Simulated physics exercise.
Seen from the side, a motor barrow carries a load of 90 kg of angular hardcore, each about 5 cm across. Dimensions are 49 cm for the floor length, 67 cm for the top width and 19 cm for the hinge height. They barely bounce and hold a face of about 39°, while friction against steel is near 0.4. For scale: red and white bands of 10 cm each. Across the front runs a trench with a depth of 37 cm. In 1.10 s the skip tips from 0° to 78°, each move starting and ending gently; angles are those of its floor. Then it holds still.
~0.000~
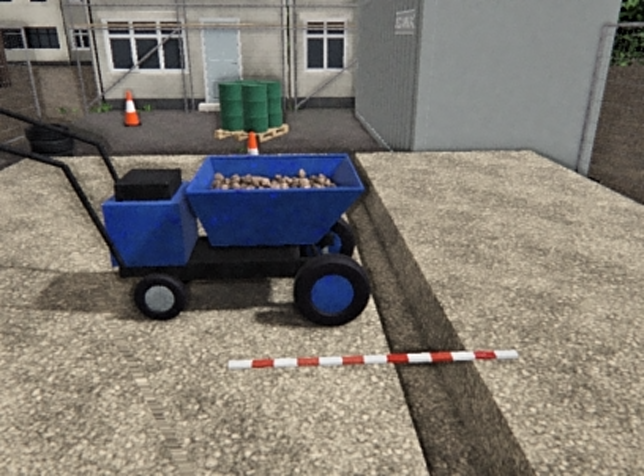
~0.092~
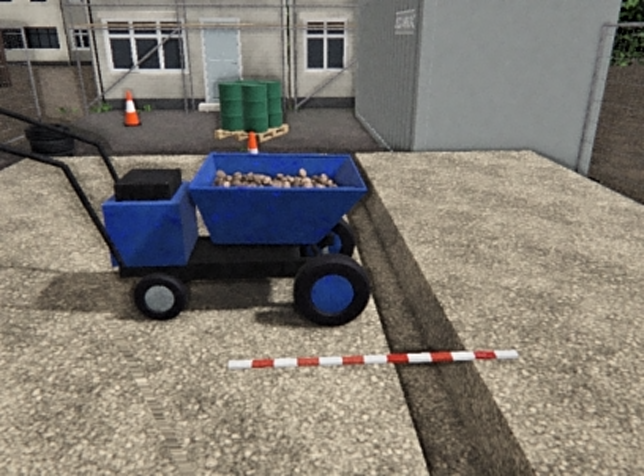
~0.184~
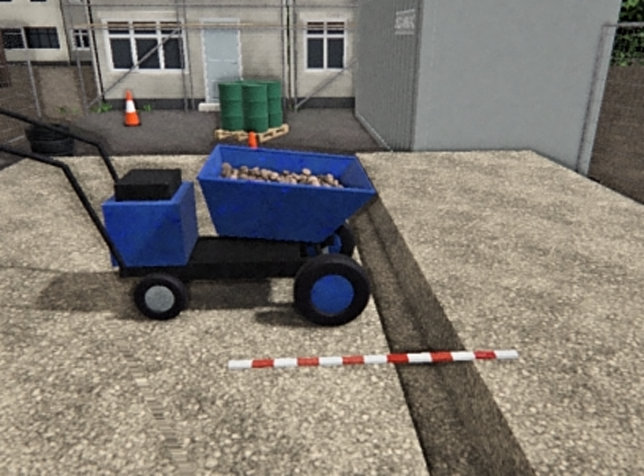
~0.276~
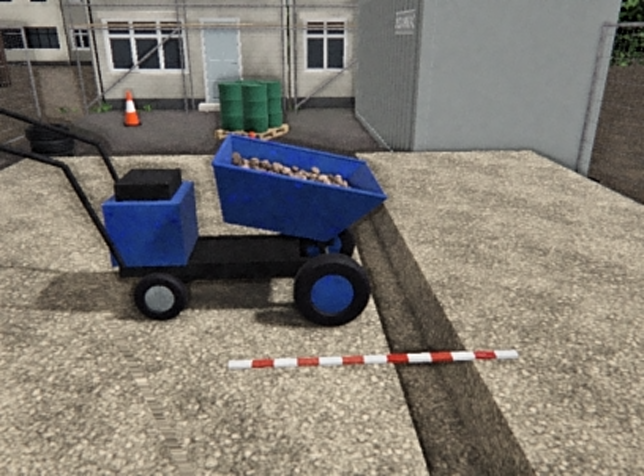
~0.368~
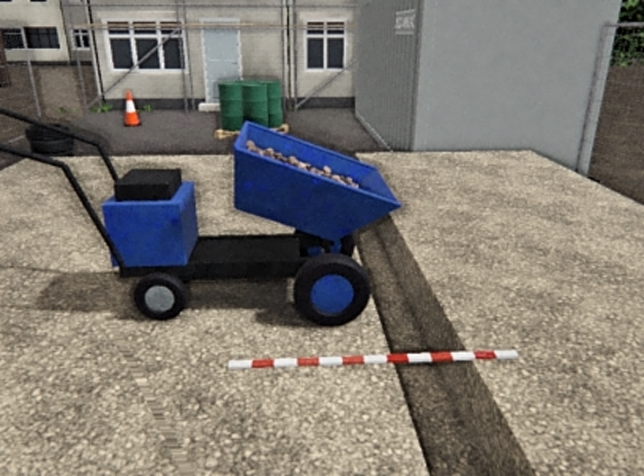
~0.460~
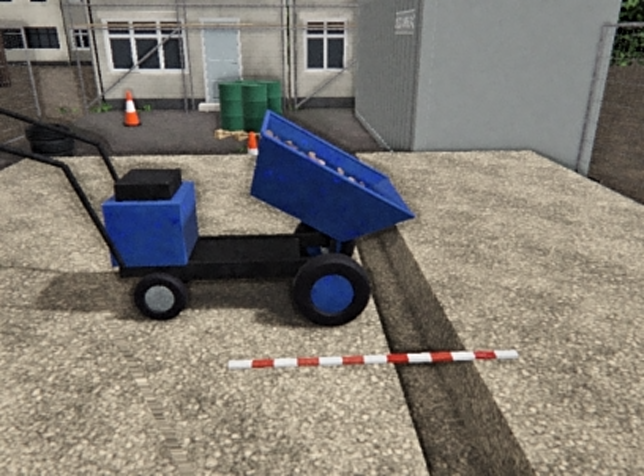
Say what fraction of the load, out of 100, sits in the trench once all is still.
About 35 out of 100.
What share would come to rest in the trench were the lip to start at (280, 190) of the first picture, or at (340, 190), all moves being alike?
About 100 per cent first, then about 60 per cent.
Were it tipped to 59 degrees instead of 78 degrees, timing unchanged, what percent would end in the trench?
It would be close to 5 percent.
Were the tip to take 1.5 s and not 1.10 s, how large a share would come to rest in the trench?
Then some 30 per cent would.
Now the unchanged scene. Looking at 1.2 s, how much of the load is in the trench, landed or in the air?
I'd put it near 0 per cent.
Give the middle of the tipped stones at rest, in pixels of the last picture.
I'd point to around (452, 289).
After 0.8 s the floor is at 65°; 100 % in the skip; the foremost stones are at (426, 247).
After 1.2 s the floor is at 78°; 60 % in the skip, 2 % in the trench, 38 % past the trench; the foremost stones are at (503, 297).
After 1.5 s the floor is at 78°; 22 % in the skip, 12 % in the trench, 65 % past the trench; the foremost stones are at (582, 299).
After 3.5 s the floor is at 78°; 3 % in the skip, 35 % in the trench, 62 % past the trench; the foremost stones are at (607, 302).
